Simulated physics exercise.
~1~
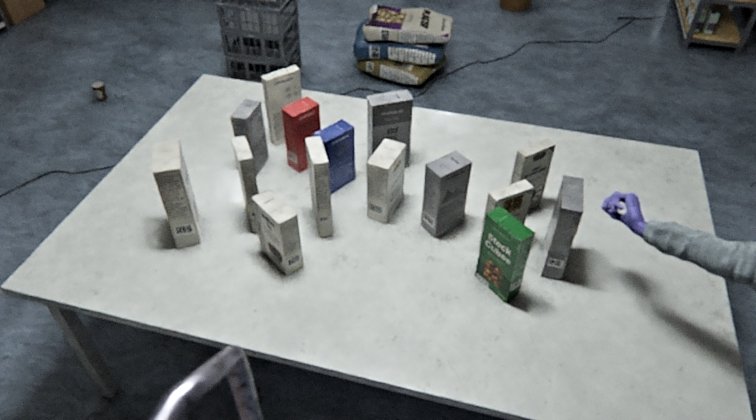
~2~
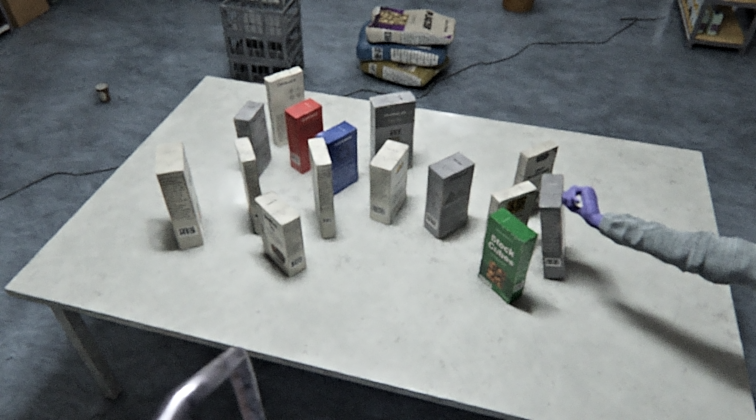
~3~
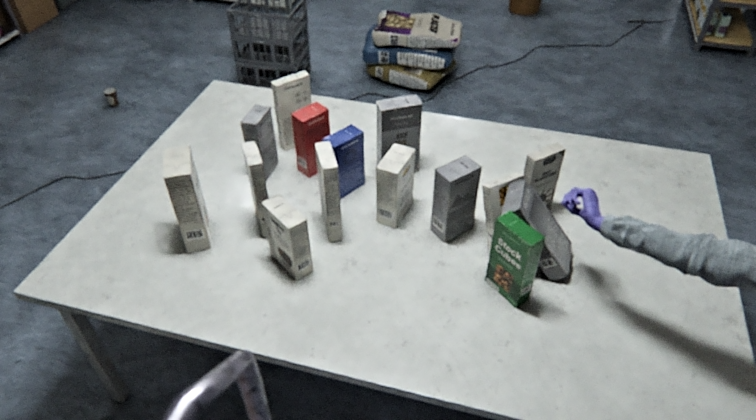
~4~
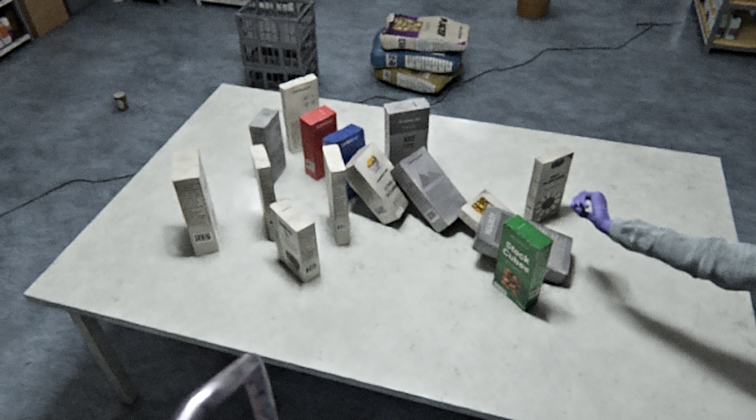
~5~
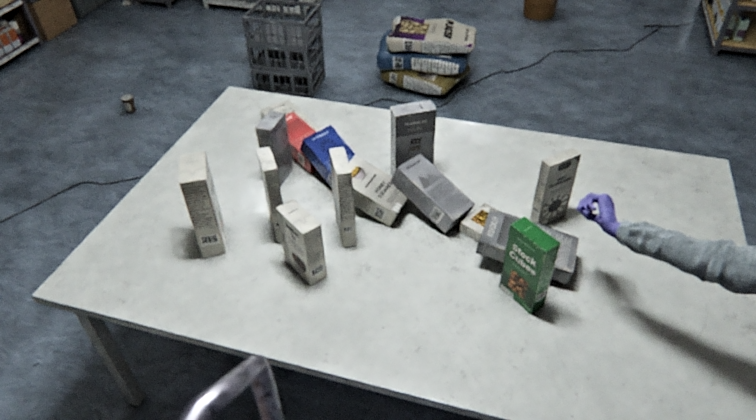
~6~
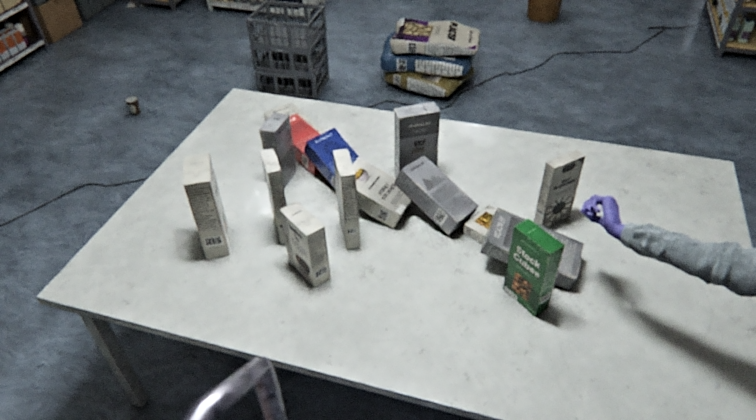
A purple-gloved hand reaches in from the right and pushes the grey box at the near right of a loose crowd of boxes standing on a pale table. The grey box tips left behind the green one, knocking into a small pale box, and the hand stays back. The fall travels leftward through another grey box and a white one, which lean over in turn. The blue box then tips left, and the red box goes down with it. The toppled boxes settle in a slanting line, while the green box and several others remain standing.
